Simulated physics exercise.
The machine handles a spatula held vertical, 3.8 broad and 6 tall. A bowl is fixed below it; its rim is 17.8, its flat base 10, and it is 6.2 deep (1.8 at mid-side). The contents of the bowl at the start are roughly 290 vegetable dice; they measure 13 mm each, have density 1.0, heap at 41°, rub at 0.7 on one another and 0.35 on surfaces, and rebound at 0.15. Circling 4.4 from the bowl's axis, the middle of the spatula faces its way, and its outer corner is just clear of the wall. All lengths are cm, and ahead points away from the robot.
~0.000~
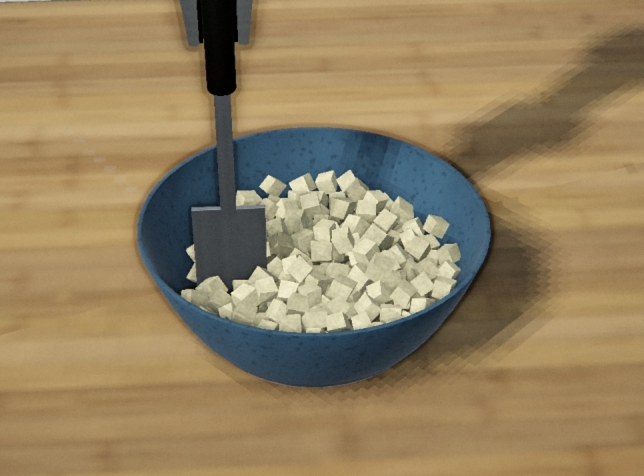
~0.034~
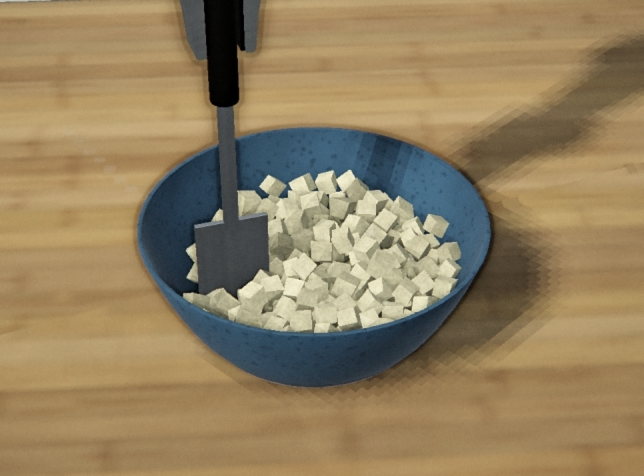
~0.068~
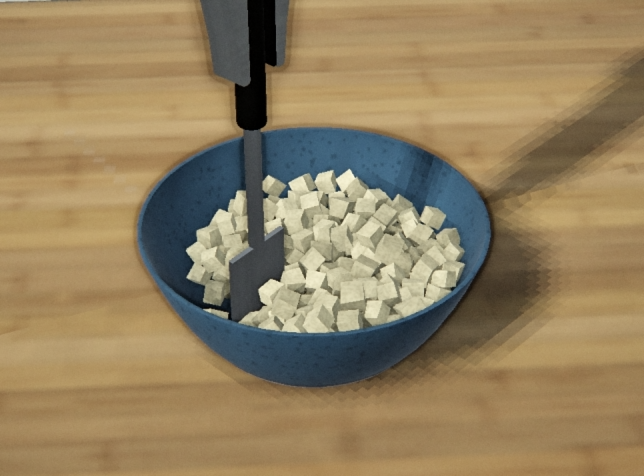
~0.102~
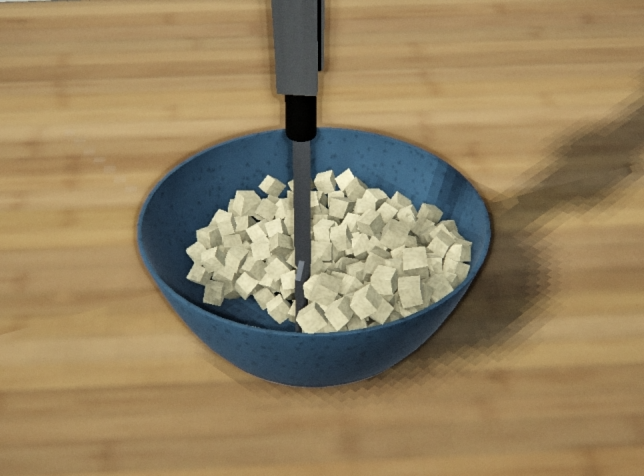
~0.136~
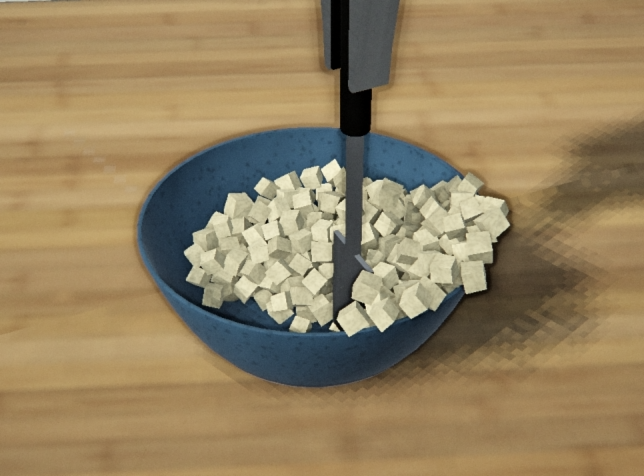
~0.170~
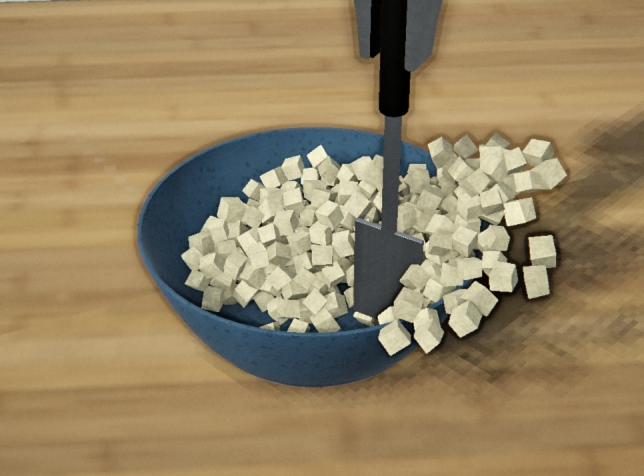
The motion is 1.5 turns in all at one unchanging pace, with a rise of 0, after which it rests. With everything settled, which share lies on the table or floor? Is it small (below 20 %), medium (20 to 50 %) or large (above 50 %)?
It is large.
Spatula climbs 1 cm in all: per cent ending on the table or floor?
Result: Roughly 55 %.
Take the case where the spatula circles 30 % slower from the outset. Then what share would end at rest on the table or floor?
I'd expect about 40 %.
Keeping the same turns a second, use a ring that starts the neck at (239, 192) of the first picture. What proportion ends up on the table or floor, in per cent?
Table or floor share: Near 50 %.
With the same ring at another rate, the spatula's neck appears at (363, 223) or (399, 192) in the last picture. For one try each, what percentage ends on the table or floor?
Around 45 and 65 per cent respectively.
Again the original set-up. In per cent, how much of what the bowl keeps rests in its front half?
Roughly 25 per cent.
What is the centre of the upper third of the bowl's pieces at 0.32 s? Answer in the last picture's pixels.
Roughly at (204, 179).
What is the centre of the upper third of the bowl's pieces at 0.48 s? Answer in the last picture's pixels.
In the final view it lies at about (394, 293).
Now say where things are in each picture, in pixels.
Spatula neck at (227, 183), 0° round; upper third of the load around (337, 257), from x 195 to 450, top at y 185; 286 in the bowl, in the first picture.
Spatula neck at (230, 195), 14° round; upper third of the load around (328, 270), from x 195 to 450, top at y 185, in the second picture.
Spatula neck at (256, 219), 47° round; upper third of the load around (353, 275), from x 200 to 450, top at y 185, in the third picture.
Spatula neck at (303, 231), 80° round; upper third of the load around (377, 271), from x 200 to 460, top at y 185; 284 in the bowl, 2 in flight or on the tool, in the fourth picture.
Spatula neck at (354, 226), 113° round; upper third of the load around (425, 237), from x 195 to 495, top at y 175; 278 in the bowl, 8 in flight or on the tool, in the fifth picture.
Spatula neck at (390, 206), 146° round; upper third of the load around (452, 209), from x 195 to 550, top at y 145; 262 in the bowl, 24 in flight or on the tool, in the sixth picture.
After 0.32 s, 296° round, highest piece 9 above the table; 189 in the bowl, 40 on the table or floor, 57 in flight or on the tool.
After 0.48 s, 86° round, highest piece 9 above the table; 138 in the bowl, 121 on the table or floor, 27 in flight or on the tool.
After 0.76 s, 180° round, highest piece 6 above the table; 178 on the table or floor, 108 in the bowl.
After 1.46 s, 180° round, highest piece 5 above the table; 178 on the table or floor, 108 in the bowl.
At rest, 178 on the table or floor, 108 in the bowl. That is 62 % on the table or floor.
